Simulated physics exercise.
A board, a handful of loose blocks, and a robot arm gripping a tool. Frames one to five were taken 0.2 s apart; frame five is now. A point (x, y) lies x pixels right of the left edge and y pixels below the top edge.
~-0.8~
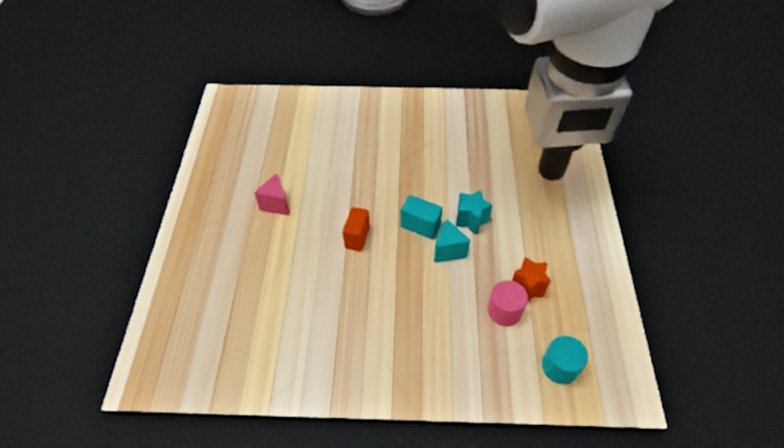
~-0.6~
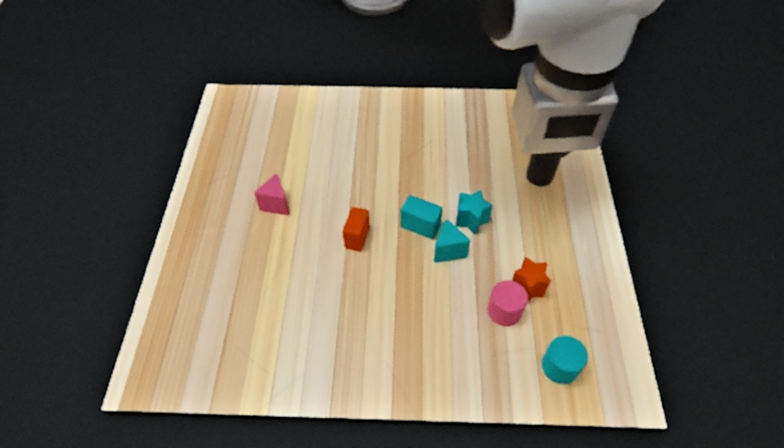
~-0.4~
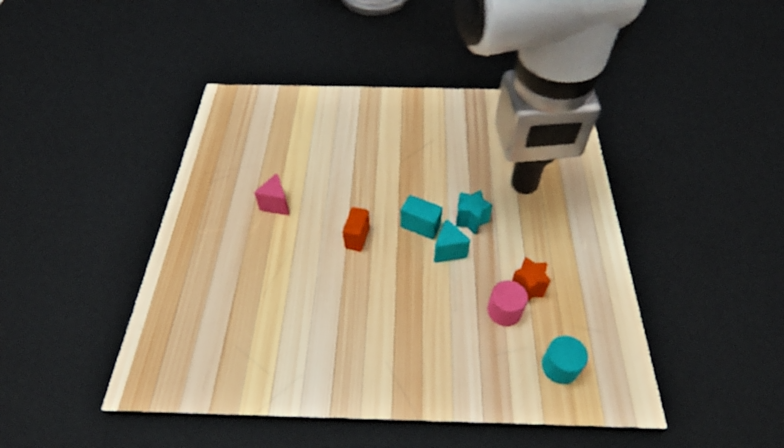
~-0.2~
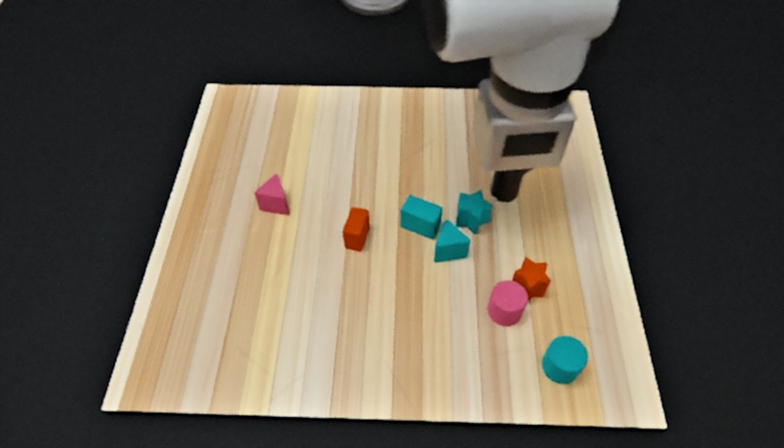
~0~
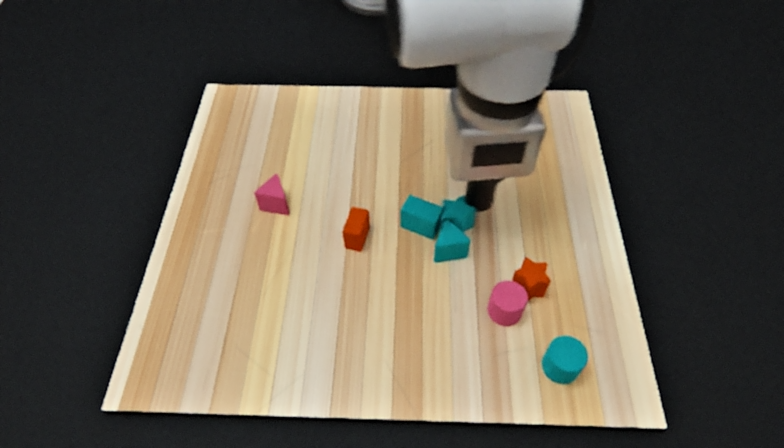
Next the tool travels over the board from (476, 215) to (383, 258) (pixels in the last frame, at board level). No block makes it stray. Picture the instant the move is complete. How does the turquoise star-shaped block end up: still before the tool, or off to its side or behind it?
My answer is that the turquoise star-shaped block is still ahead.
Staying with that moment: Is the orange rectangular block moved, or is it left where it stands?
At the moment the path ends, the orange rectangular block no longer stands where it did.
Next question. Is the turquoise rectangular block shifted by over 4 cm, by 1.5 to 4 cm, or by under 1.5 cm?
The best fit is over 4 cm.
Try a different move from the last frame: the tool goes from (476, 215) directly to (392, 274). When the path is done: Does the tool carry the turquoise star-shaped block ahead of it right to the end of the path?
In short: Yes.
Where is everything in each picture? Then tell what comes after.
In the first picture, lower end of the tool at (551, 171), tops of blocks, orange rectangular block at (356, 220), turquoise rectangular block at (422, 208), turquoise triangular block at (451, 235), turquoise star-shaped block at (474, 202).
In the second picture, tool at (539, 177), blocks as before.
In the third picture, tool at (524, 185), blocks as before.
In the fourth picture, tool at (504, 193), blocks as before.
In the fifth picture, tool at (479, 202), orange rectangular block at (356, 220), turquoise rectangular block at (422, 208), turquoise triangular block at (451, 235), turquoise star-shaped block at (458, 208).
What follows on the original path. One third of the way, tool at (448, 216); turquoise rectangular block at (397, 214), turned 40° clockwise; turquoise triangular block at (437, 248), turned 60° anticlockwise; turquoise star-shaped block at (426, 224).
Two thirds of the way, tool at (416, 231); orange rectangular block at (350, 218); turquoise rectangular block at (377, 219), turned 105° clockwise; turquoise triangular block at (434, 251), turned 80° anticlockwise; turquoise star-shaped block at (395, 241).
At the end, tool at (383, 246); orange rectangular block at (346, 216), turned 15° clockwise; turquoise rectangular block at (373, 220), turned 115° clockwise; turquoise triangular block at (434, 251), turned 80° anticlockwise; turquoise star-shaped block at (365, 260), turned 20° anticlockwise.
